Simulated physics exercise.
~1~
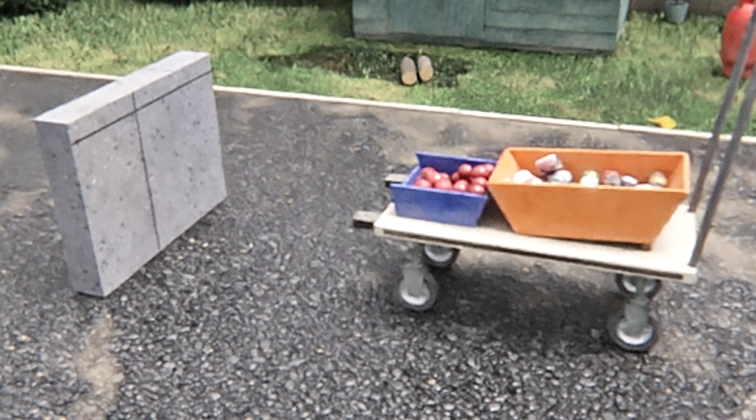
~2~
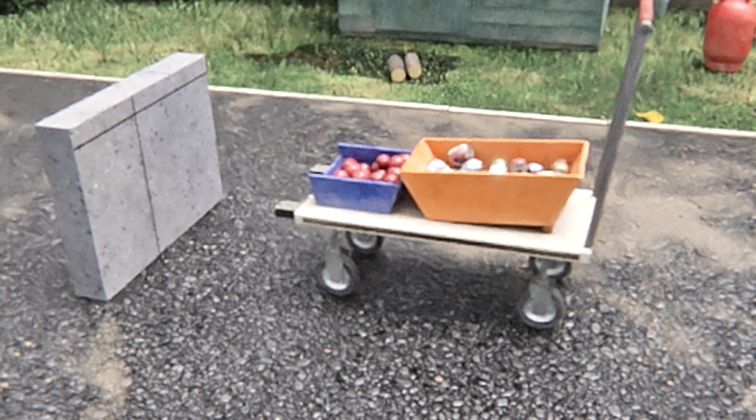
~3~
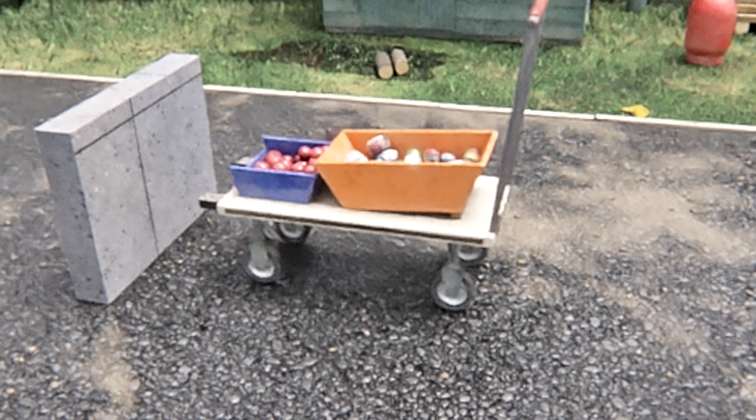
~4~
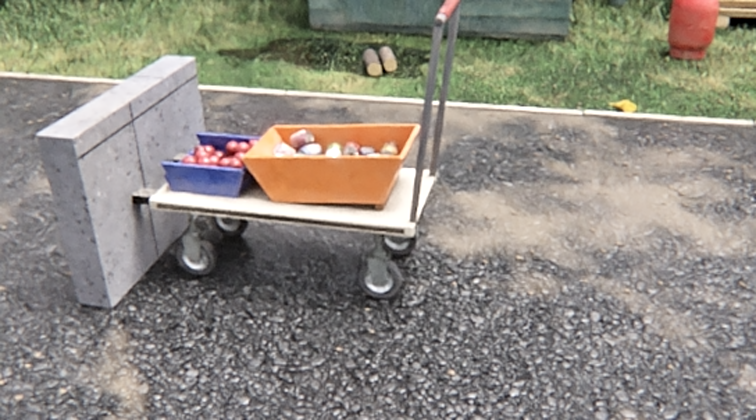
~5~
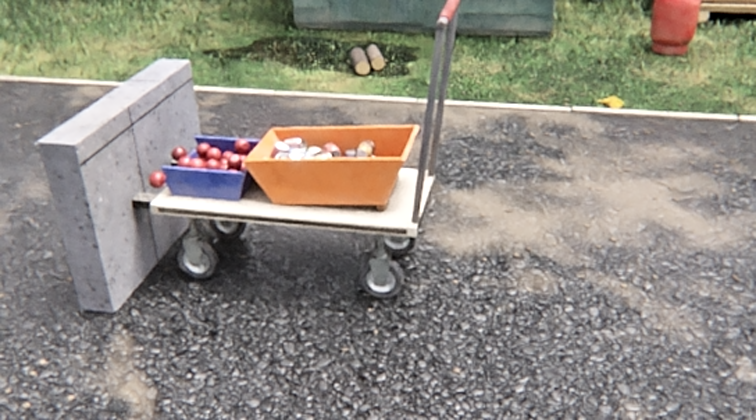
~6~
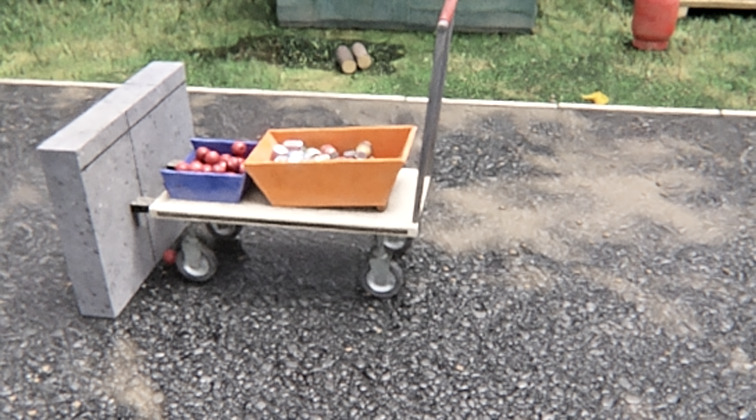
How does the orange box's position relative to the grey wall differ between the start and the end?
At the start the orange box is well off to the right, far from the grey wall. By the end it is much closer to the wall, near the middle of the view, with the blue box still between them.
A flat trolley with a tall handle rolls left across dark, gritty tarmac beside a grass verge, seen from slightly above and to one side as the view drifts a little. On its pale deck sit a blue box of red apples at the front and an orange box of small, pale goods behind, while a grey wall stands at the left. The trolley's front end meets the wall and it stops. The apples surge forward, and one goes over the blue box's low left end. It drops to the ground by the front wheel, while both boxes stay in place on the halted trolley.
